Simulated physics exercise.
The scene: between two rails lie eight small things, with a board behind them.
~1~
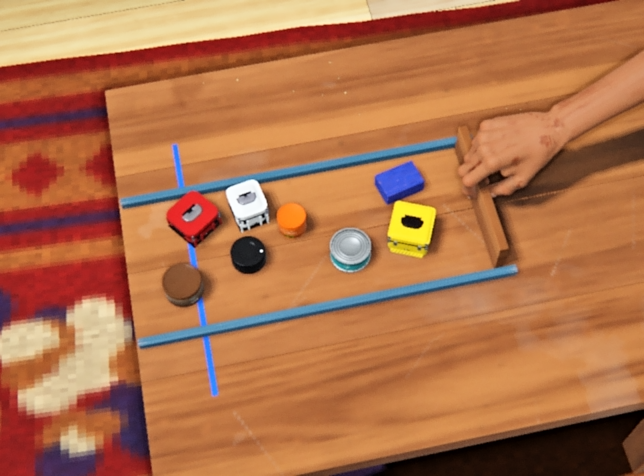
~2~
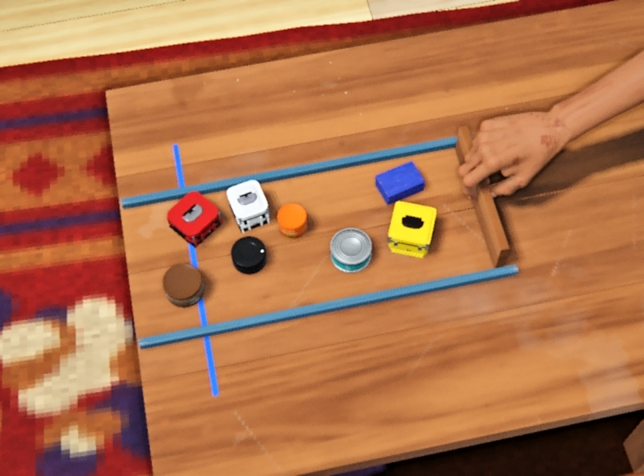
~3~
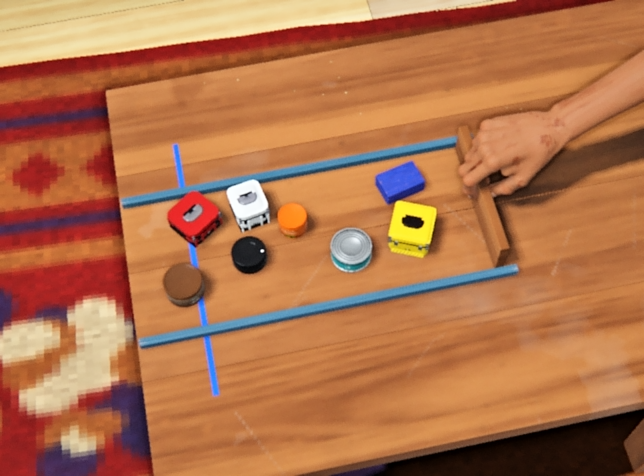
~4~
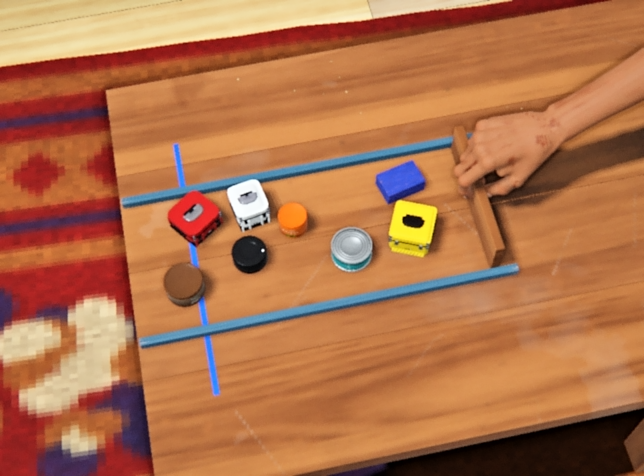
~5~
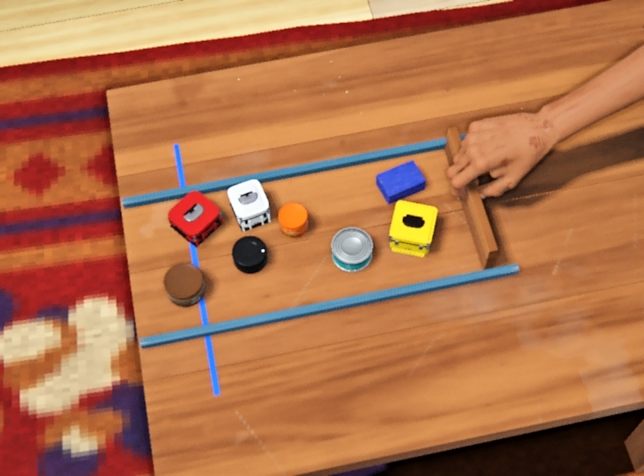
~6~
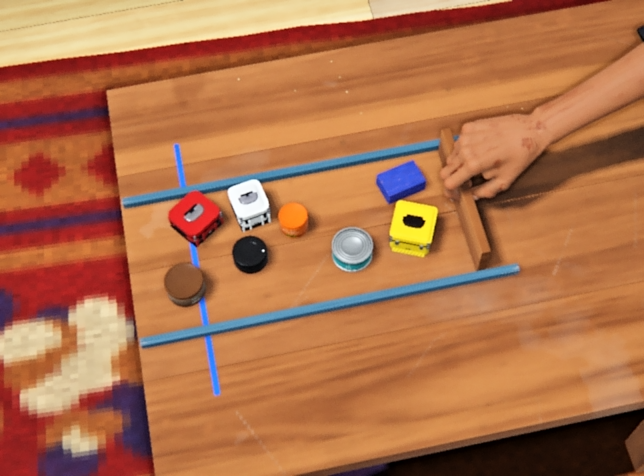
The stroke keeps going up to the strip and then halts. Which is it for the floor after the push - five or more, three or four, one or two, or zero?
I expect the edge to claim a single one or a pair.
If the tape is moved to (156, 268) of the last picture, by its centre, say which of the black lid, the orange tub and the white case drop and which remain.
Going one by one, the black lid ends up off, the orange tub is not lost, the white case ends up off.
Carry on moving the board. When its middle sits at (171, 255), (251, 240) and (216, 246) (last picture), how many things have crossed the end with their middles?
In order, that gives 5, then 0, then 2.
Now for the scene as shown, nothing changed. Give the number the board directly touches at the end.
The figure is 3.
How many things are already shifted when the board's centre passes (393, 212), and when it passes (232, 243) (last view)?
Answer - first 3, then 8.
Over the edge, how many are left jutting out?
As for overhanging, the count is 3.
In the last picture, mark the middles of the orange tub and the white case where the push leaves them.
Orange tub: (178, 244); white case: (128, 227).
A little later, none off yet; brown tub at rest near (185, 285); red case at rest near (195, 219); black lid at rest near (250, 255).
Next, none off yet; brown tub at rest near (185, 285); red case at rest near (195, 219); black lid shifted about its own width near (218, 255).
Later still, none off yet; brown tub shifted about its own width near (139, 296); red case shifted about its own width near (131, 221); black lid shifted well along near (165, 255).
When it is over, the number that fall off is one or two; down, red case and brown tub.
